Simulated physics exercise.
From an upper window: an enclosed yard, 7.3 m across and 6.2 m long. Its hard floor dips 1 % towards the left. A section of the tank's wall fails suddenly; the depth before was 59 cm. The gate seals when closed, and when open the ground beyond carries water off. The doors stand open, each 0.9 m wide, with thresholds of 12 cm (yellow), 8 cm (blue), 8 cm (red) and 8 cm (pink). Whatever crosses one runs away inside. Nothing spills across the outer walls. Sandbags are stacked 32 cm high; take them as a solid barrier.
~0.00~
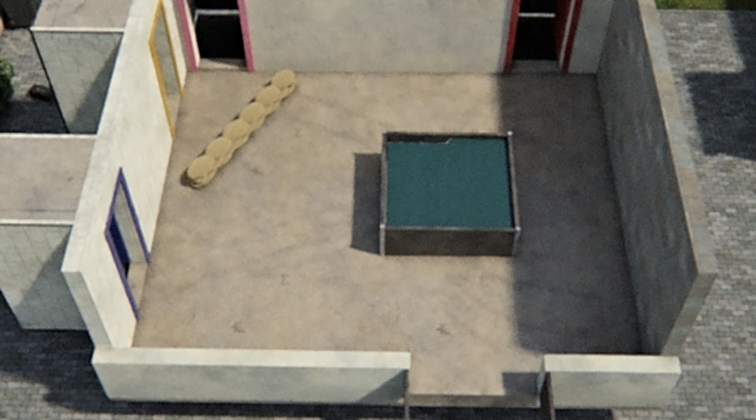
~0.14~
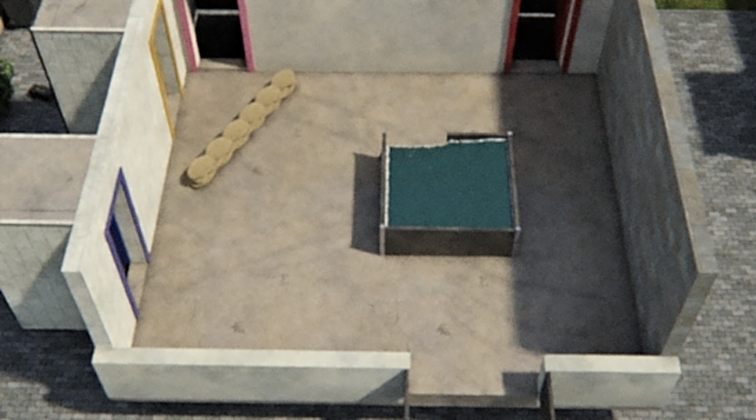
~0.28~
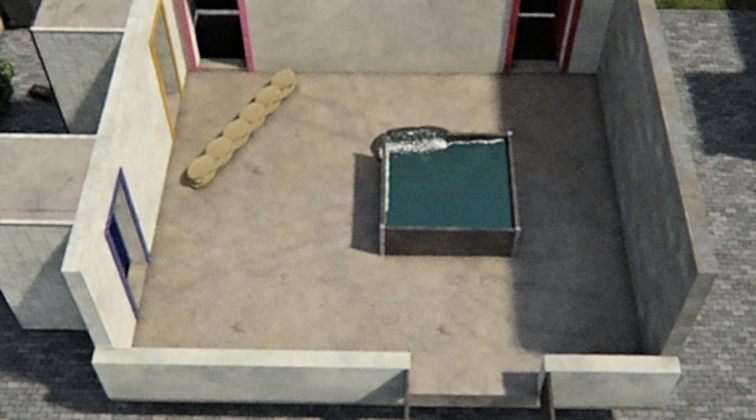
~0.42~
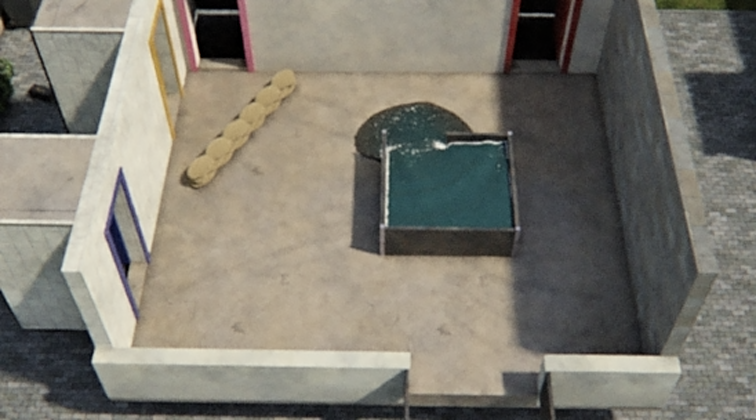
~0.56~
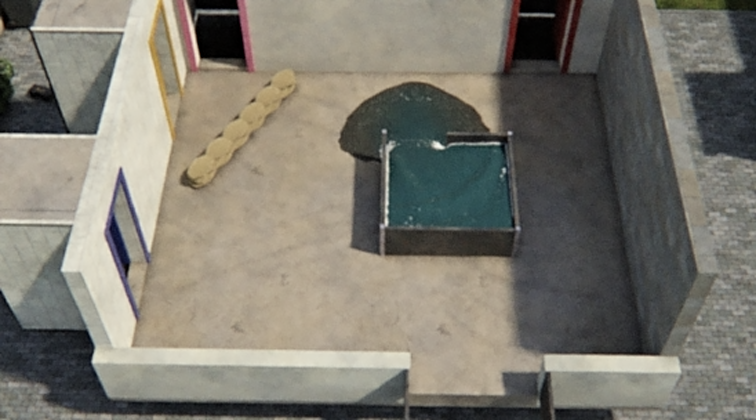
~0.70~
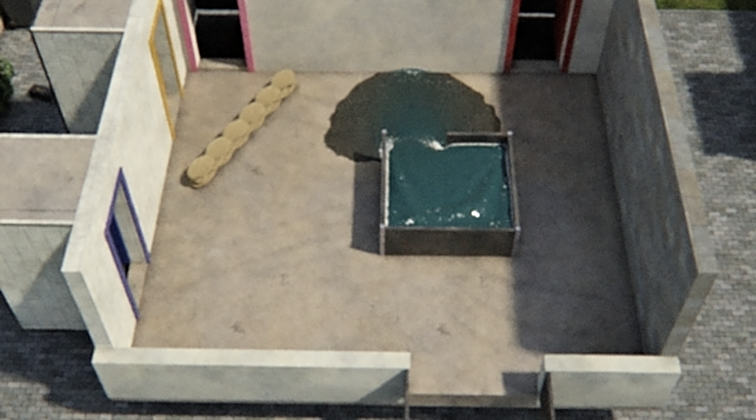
At first, a square tank of dark green water stands full and still in a walled yard, near a diagonal row of sandbags. Then water pours out over the tank's far side, foaming white at the back edge, and spreads across the floor in a widening, rounded dark pool towards the back wall.
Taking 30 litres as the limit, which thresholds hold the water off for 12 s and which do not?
The water let in: At the yellow door it keeps below the limit; at the blue door it keeps below the limit; at the red door it keeps below the limit; at the pink door it keeps below the limit.
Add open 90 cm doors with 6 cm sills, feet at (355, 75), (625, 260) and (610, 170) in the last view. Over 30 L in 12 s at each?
In turn: Above, not over, not over.
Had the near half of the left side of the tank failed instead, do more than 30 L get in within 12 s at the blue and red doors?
Against that limit: Blue above, red under.
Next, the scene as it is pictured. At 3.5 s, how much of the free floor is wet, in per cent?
Some 40 per cent of it.
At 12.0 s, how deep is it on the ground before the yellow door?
Roughly 5.0 cm deep.
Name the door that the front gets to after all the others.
Last comes the blue one.
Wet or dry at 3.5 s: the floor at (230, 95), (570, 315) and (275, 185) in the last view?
In turn: Flooded, still dry, flooded.
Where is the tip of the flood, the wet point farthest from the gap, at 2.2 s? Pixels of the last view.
Around (187, 71).
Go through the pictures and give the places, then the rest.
The first picture shows the tank at (448, 182) is whole and still, 59 cm deep.
In the second picture, water pours out on the tank's far side and has run 0.5 m, to a hidden place; typically 5 cm deep outside, 59 cm at the tank's back.
In the third picture, water pours out on the tank's far side and has run 0.8 m, to (442, 132); typically 9 cm deep outside, 59 cm at the tank's back.
In the fourth picture, water pours out on the tank's far side and has run 1.3 m, to (431, 107); typically 6 cm deep outside, 59 cm at the tank's back.
In the fifth picture, water pours out on the tank's far side and has run 1.8 m, to (428, 87); typically 5 cm deep outside, 58 cm at the tank's back.
In the sixth picture, water pours out on the tank's far side and has run 2.2 m, to (387, 72); typically 4 cm deep outside, 51 cm at the tank's back.
After 1.4 s water covers 15 % of the floor and is deepest (33 cm) near (407, 156); yellow door not reached, blue door not reached, red door not reached, pink door not reached.
After 2.2 s water covers 20 % of the floor and is deepest (34 cm) near (297, 72); yellow door not reached, blue door not reached, red door 8 cm at the sill, 0 L in, pink door 5 cm at the sill, 0 L in.
After 3.5 s water covers 40 % of the floor and is deepest (23 cm) near (296, 79); yellow door 11 cm at the sill, 1 L in, blue door not reached, red door 7 cm at the sill, 0 L in, pink door 4 cm at the sill, 0 L in.
After 7.0 s water covers 85 % of the floor and is deepest (14 cm) near (127, 375); yellow door 7 cm at the sill, 2 L in, blue door 6 cm at the sill, 0 L in, red door 6 cm at the sill, 2 L in, pink door 4 cm at the sill, 1 L in.
After 12.0 s water covers 95 % of the floor and is deepest (9 cm) near (187, 71); yellow door 5 cm at the sill, 2 L in, blue door 8 cm at the sill, 4 L in, red door 4 cm at the sill, 3 L in, pink door 6 cm at the sill, 2 L in.
